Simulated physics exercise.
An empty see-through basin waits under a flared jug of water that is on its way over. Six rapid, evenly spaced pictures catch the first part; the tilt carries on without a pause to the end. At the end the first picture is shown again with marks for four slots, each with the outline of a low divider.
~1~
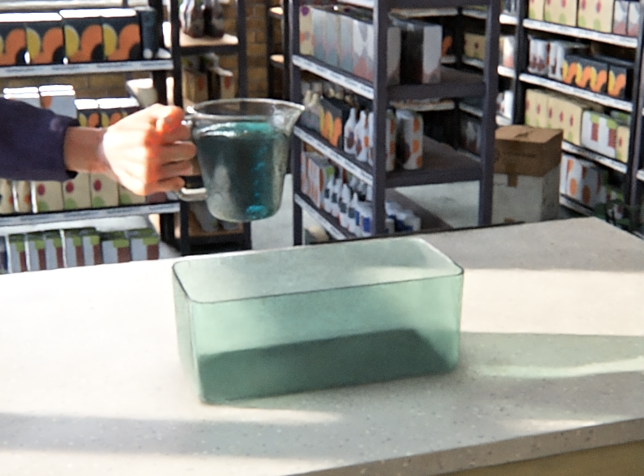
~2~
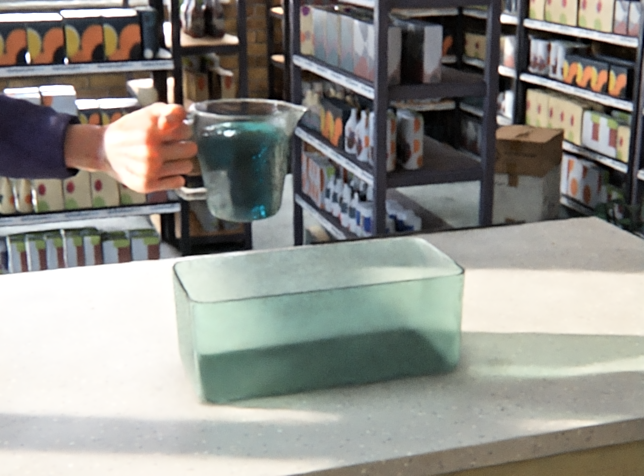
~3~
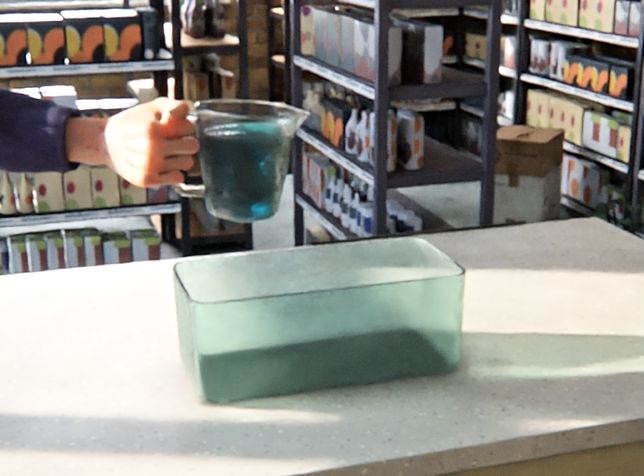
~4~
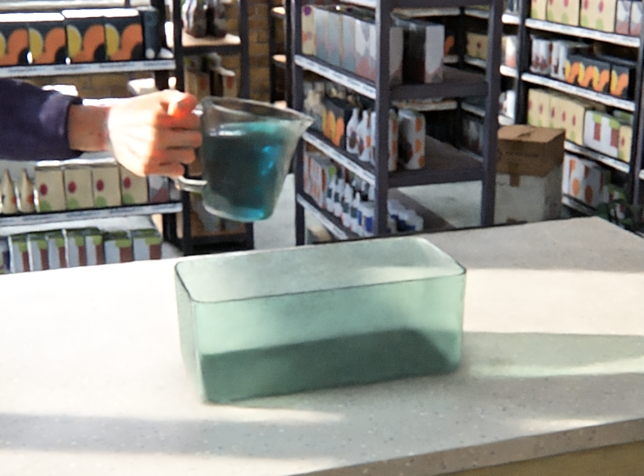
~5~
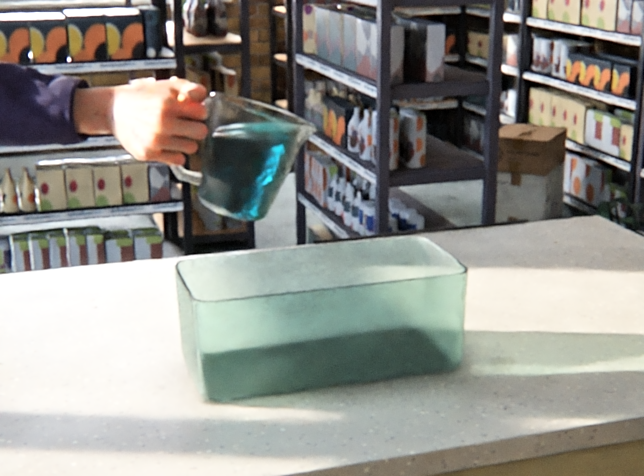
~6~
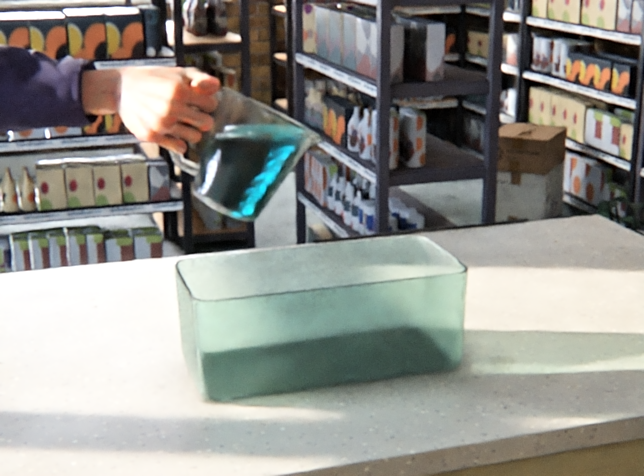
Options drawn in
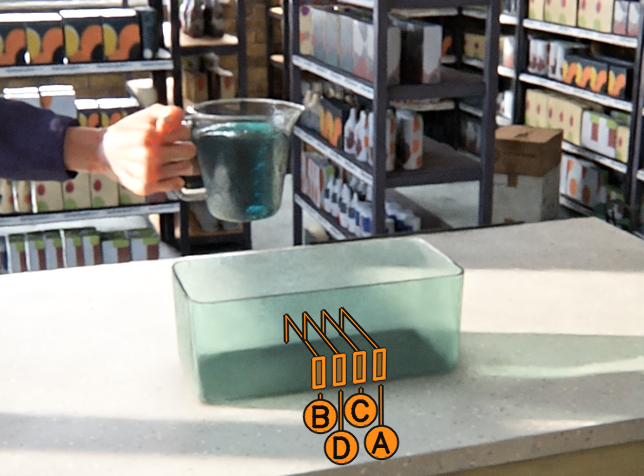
A hand holding a clear jug of blue liquid upright, then gradually tilting it rightward above a see-through basin on a counter.
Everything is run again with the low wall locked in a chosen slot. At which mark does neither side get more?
The answer is position A.
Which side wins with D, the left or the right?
More ends on the right.
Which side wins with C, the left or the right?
The right one.
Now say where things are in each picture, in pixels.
Upright, lip at (303, 107); basin from (195, 403) to (457, 366); nothing has left yet.
Upright, lip at (305, 109); nothing has left yet.
Tipped about 5°, lip at (308, 113); nothing has left yet.
Tipped about 11°, lip at (313, 119); nothing has left yet.
Tipped about 19°, lip at (319, 128); nothing has left yet.
Tipped about 28°, lip at (322, 139); nothing has left yet.
On the marked copy, A at (380, 385); B at (320, 394); C at (361, 388); D at (340, 391).
For position A, about 42 % ends left of the wall and 57 % right of it.
For position B, about 5 % ends left of the wall and 94 % right of it.
For position C, about 21 % ends left of the wall and 79 % right of it.
For position D, about 6 % ends left of the wall and 93 % right of it.
